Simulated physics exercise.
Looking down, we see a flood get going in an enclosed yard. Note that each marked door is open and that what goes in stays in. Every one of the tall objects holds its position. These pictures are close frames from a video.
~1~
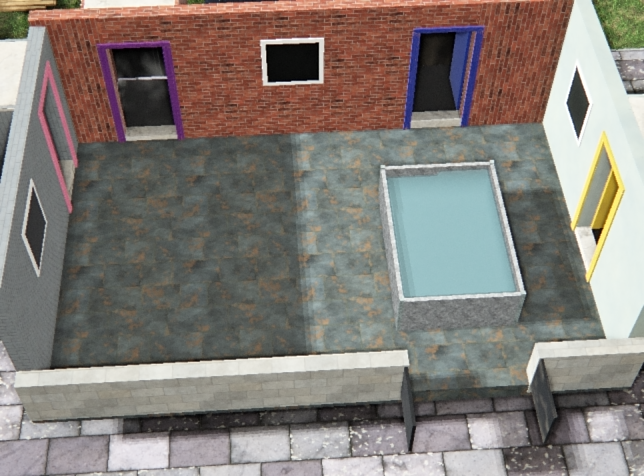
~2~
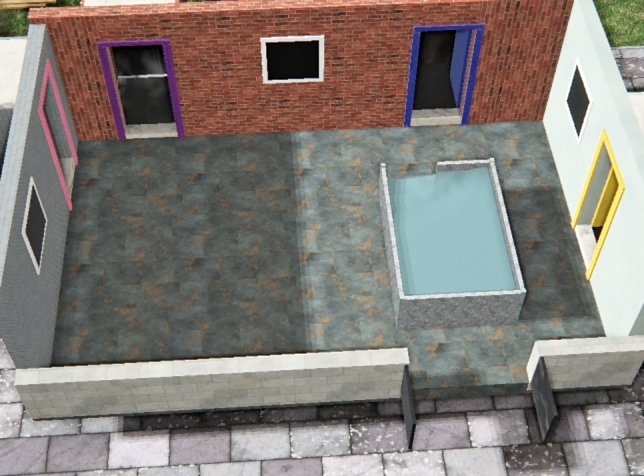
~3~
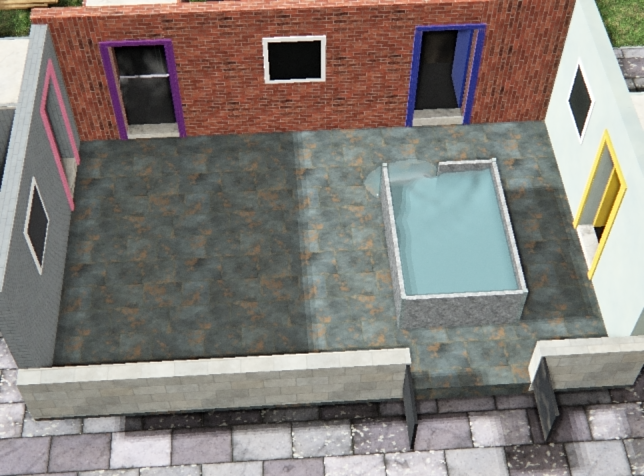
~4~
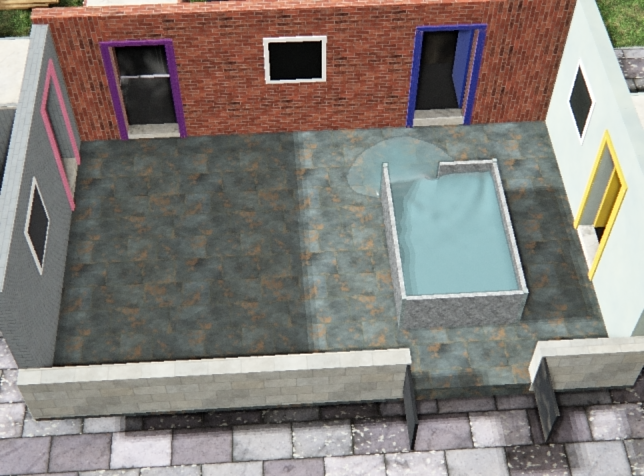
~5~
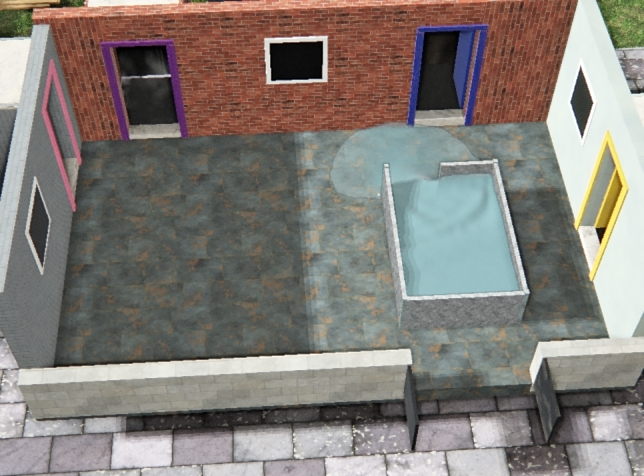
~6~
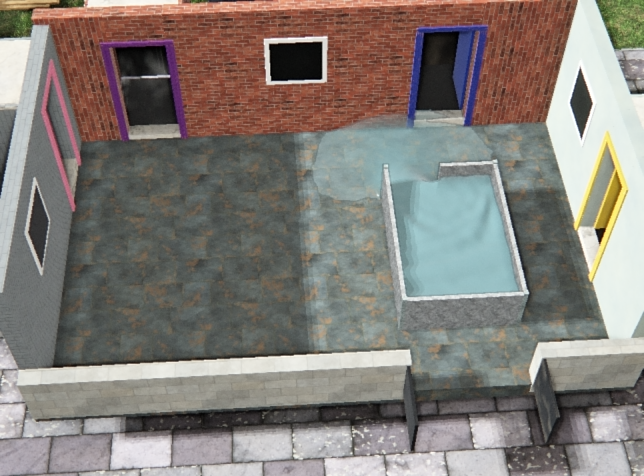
Water pouring from a gap in the far side of a raised stone tank, spreading across the tiled floor of a walled yard.
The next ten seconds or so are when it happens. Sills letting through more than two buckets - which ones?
Sill by sill: Pink door: Not more than two; blue door: More than two; purple door: Not more than two; yellow door: Not more than two.
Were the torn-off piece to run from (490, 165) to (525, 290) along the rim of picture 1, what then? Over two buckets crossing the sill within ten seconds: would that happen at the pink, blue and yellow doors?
Result per door - pink: Within bounds; blue: Within bounds; yellow: Beyond the limit.
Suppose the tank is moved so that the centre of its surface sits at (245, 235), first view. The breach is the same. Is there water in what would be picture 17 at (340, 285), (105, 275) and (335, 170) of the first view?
Readings in order: No flood; no flood; flood.
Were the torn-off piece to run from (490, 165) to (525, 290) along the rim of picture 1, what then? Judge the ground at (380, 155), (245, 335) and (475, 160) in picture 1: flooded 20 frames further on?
Spot one ends up deluged, spot two deluged, spot three deluged.
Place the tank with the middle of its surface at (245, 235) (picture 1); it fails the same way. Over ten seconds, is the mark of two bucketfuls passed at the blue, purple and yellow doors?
Lab note - blue door doesn't reach it, purple door crosses the line, yellow door doesn't reach it.
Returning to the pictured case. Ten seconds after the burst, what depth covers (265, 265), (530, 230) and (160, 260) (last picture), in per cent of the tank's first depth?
Approx. values, in order: 4 %, 8 %, 6 %.
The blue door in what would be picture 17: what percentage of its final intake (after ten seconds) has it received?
Around 50 %.
A moment on, water covers 15 % of the floor; the pink door not reached, the blue door over two buckets in, the purple door not reached, the yellow door not reached.
Next, water covers 25 % of the floor; the pink door not reached, the blue door over two buckets in, the purple door wet at the sill, nothing in, the yellow door not reached.
Then, water covers 50 % of the floor; the pink door wet at the sill, nothing in, the blue door far over two buckets in, the purple door wet at the sill, nothing in, the yellow door wet at the sill, nothing in.
Later, water covers 70 % of the floor; the pink door wet at the sill, nothing in, the blue door far over two buckets in, the purple door wet at the sill, nothing in, the yellow door wet at the sill, nothing in.
In the end, water covers 95 % of the floor; the pink door wet at the sill, nothing in, the blue door far over two buckets in, the purple door under two buckets in, the yellow door wet at the sill, nothing in.
